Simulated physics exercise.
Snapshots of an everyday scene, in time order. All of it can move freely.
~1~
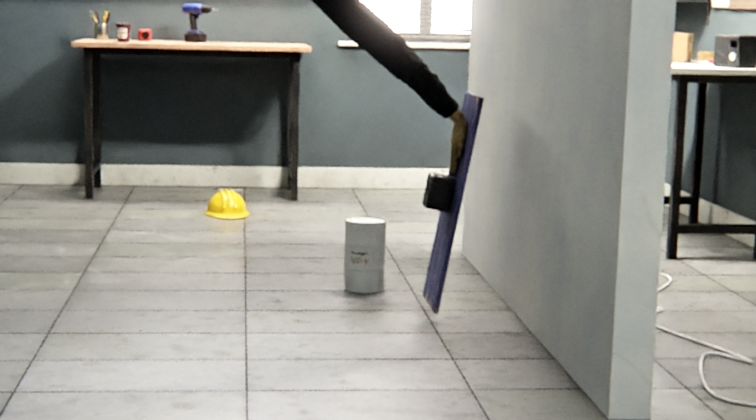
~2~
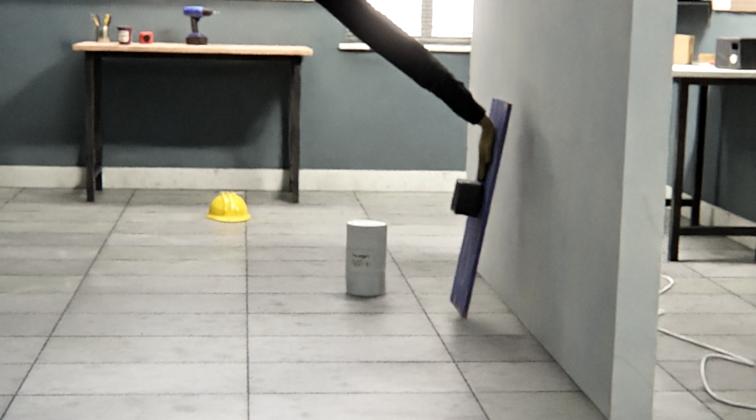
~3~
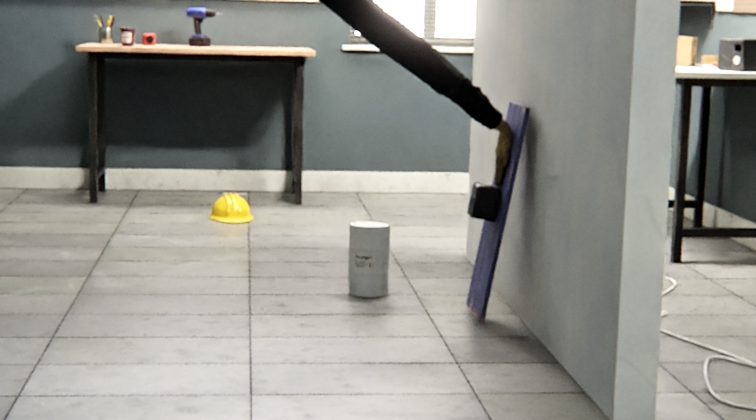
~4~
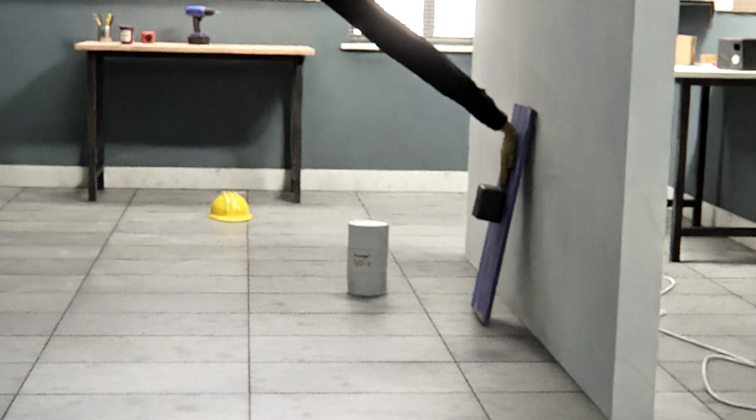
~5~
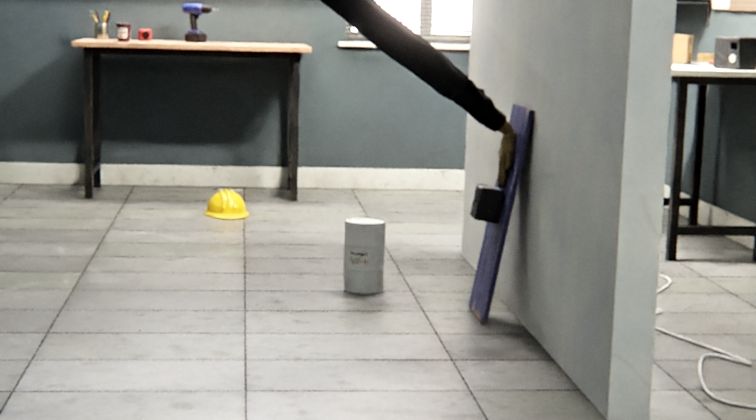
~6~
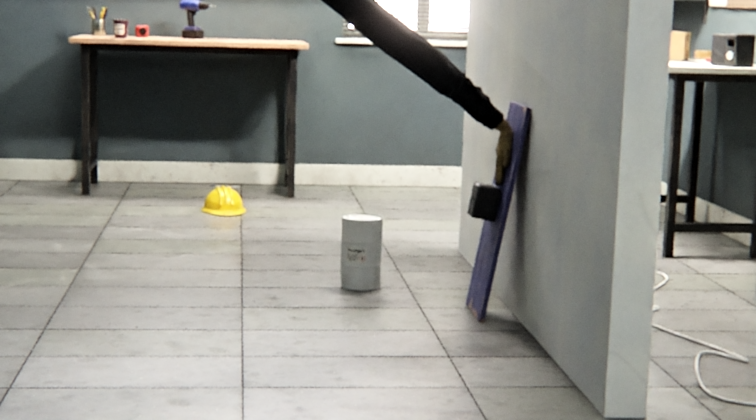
The clip opens with a dark-sleeved arm holding a blue board upright near a grey wall, with a white canister and yellow hard hat on the tiled floor. The hand moves the board right until it leans against the wall, then keeps hold of it there, nearly still.
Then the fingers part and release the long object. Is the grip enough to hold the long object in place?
Yes.
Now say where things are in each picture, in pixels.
The first picture shows not yet at the wall; blue board (452, 201); white canister (365, 254).
The second picture shows not yet at the wall; blue board (480, 206); white canister (366, 257).
The third picture shows not yet at the wall; blue board (497, 211); white canister (369, 258).
The fourth picture shows not yet at the wall; blue board (502, 212); white canister (368, 257).
The fifth picture shows propped up under the hand; blue board (500, 212); white canister (365, 255).
The sixth picture shows propped up under the hand; blue board (497, 210); white canister (362, 251).
Then, 0.50 s past the last view, nothing moves.
Then, 1.10 s past the last view, blue board resting near (497, 210).
Finally, both still in place. Final places as the last picture's camera would see them, blue board near (497, 210). The board stays up.
